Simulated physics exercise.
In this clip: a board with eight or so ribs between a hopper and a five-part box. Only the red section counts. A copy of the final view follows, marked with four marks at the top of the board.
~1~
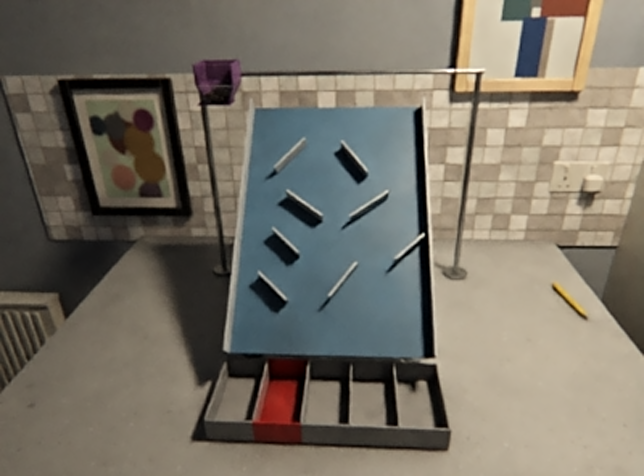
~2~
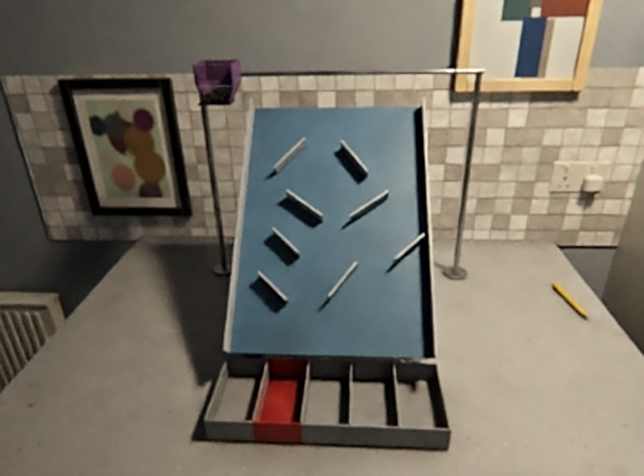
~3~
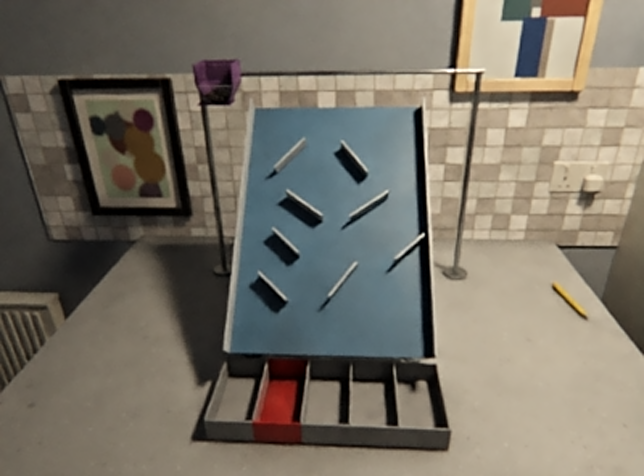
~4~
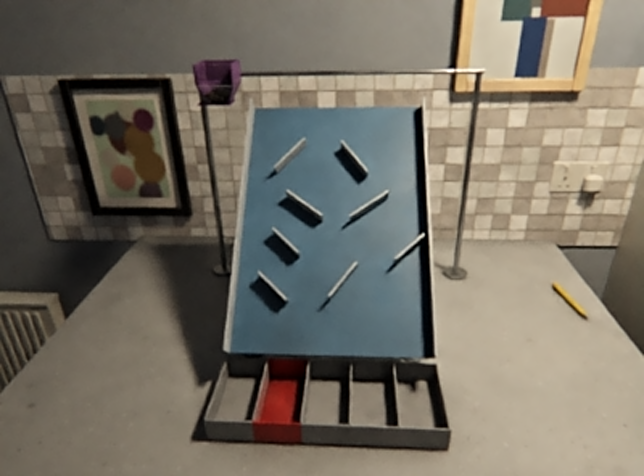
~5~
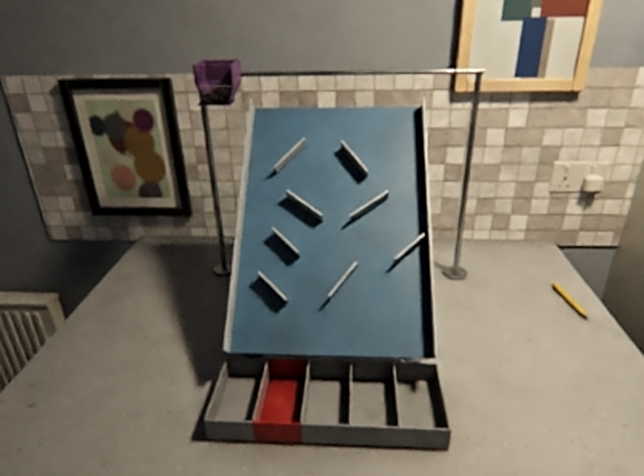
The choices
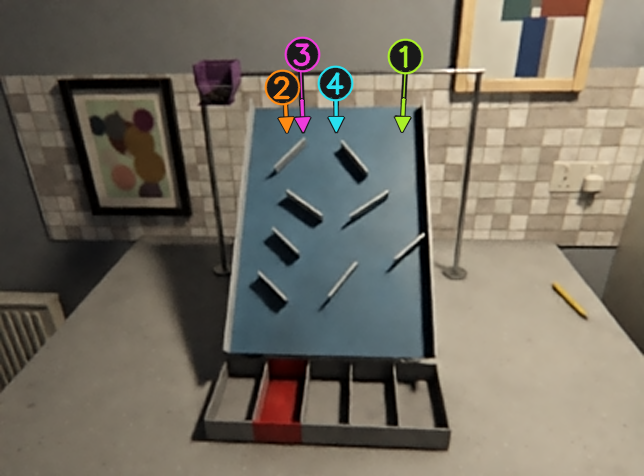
A tilted blue board with short angled ribs stood on a grey table above a five-part box with one red section, while a small purple hopper sat up on the left; nothing moved.
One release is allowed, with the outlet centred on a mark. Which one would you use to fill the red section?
I would pick mark 4.
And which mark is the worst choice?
It is 2.
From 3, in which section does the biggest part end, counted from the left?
The first from the left.
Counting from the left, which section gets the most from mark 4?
It is the second one.
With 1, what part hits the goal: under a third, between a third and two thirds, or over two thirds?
Mark 1 gives under a third.
On the marked copy, mark 1 meets the board at (402, 126); mark 2 meets the board at (286, 127); mark 3 meets the board at (302, 126); mark 4 meets the board at (336, 126).
Choosing 1, about a quarter in the red section, about two thirds in other sections, a small part held on the board, a stray few outside the box.
Choosing 2, none in the red section, all in other sections.
Choosing 3, a small part in the red section, most in other sections.
Choosing 4, about two thirds in the red section, about a third in other sections.
